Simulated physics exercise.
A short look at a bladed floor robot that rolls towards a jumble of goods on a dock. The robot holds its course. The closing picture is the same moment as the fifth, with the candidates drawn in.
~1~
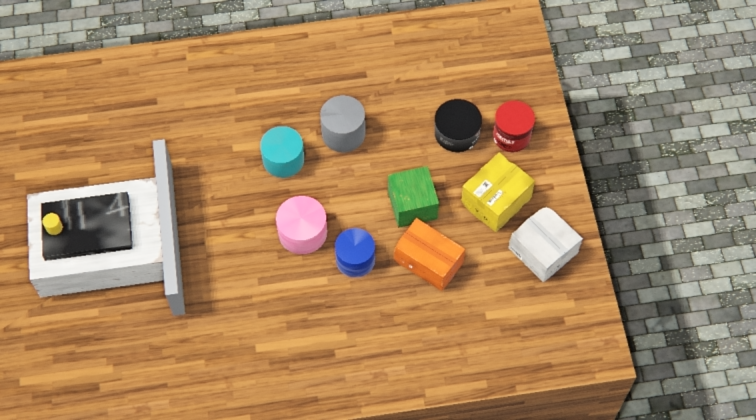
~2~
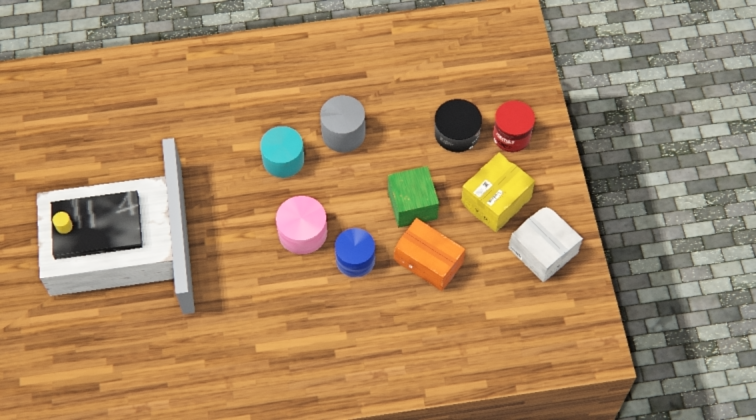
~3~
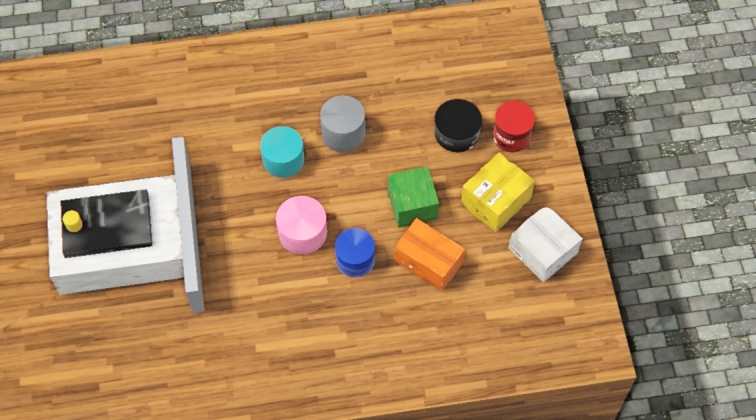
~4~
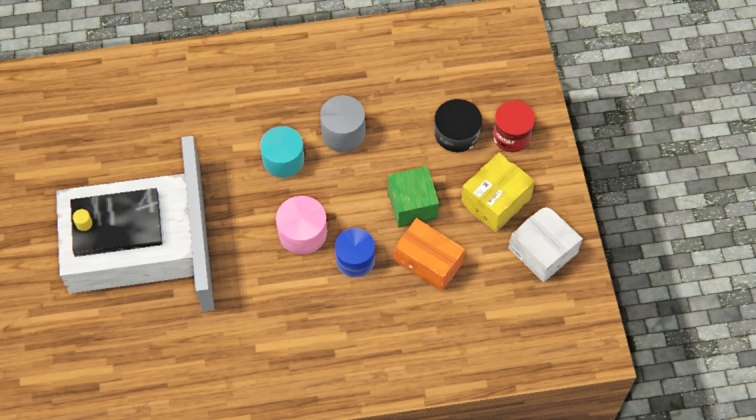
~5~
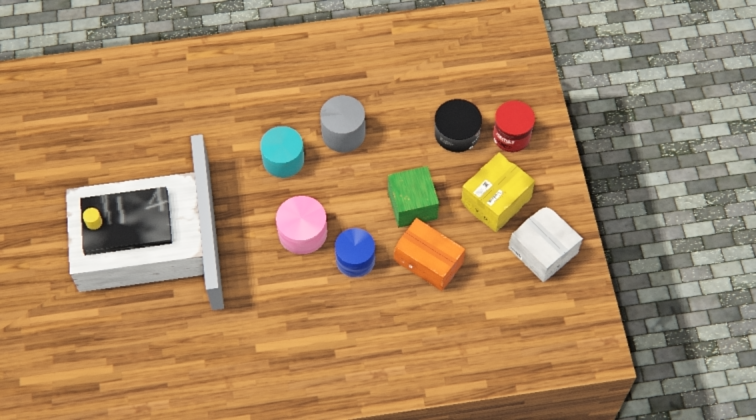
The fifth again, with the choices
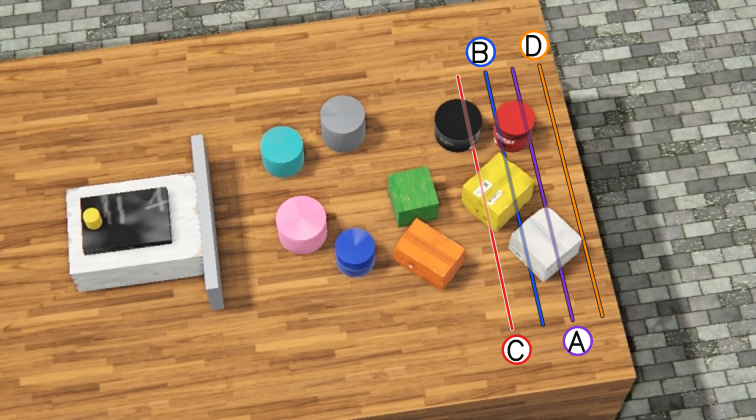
White bladed robot creeping slowly right across a wooden dock, with colourful canisters, pails and boxes sitting still before it.
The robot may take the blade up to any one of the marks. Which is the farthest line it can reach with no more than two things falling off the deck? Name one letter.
At B, and not beyond.
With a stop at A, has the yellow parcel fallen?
By then, yes.
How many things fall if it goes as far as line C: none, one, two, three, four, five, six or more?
The count is none.
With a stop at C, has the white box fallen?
No.
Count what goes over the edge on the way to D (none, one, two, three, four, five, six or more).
Six or more.
On the marked copy, A at (541, 188); B at (513, 192); C at (484, 196); D at (569, 184).
Following B. Soon after the start, robot (246, 204); grey canister (362, 116); blue canister (359, 256).
Later, robot (358, 189); white box (555, 245); red pail (521, 127).
In the end, robot (443, 177); yellow parcel over the edge; white box (611, 268); one fallen.
As for the rest, A drops four; C is within the limit but short; D drops seven.
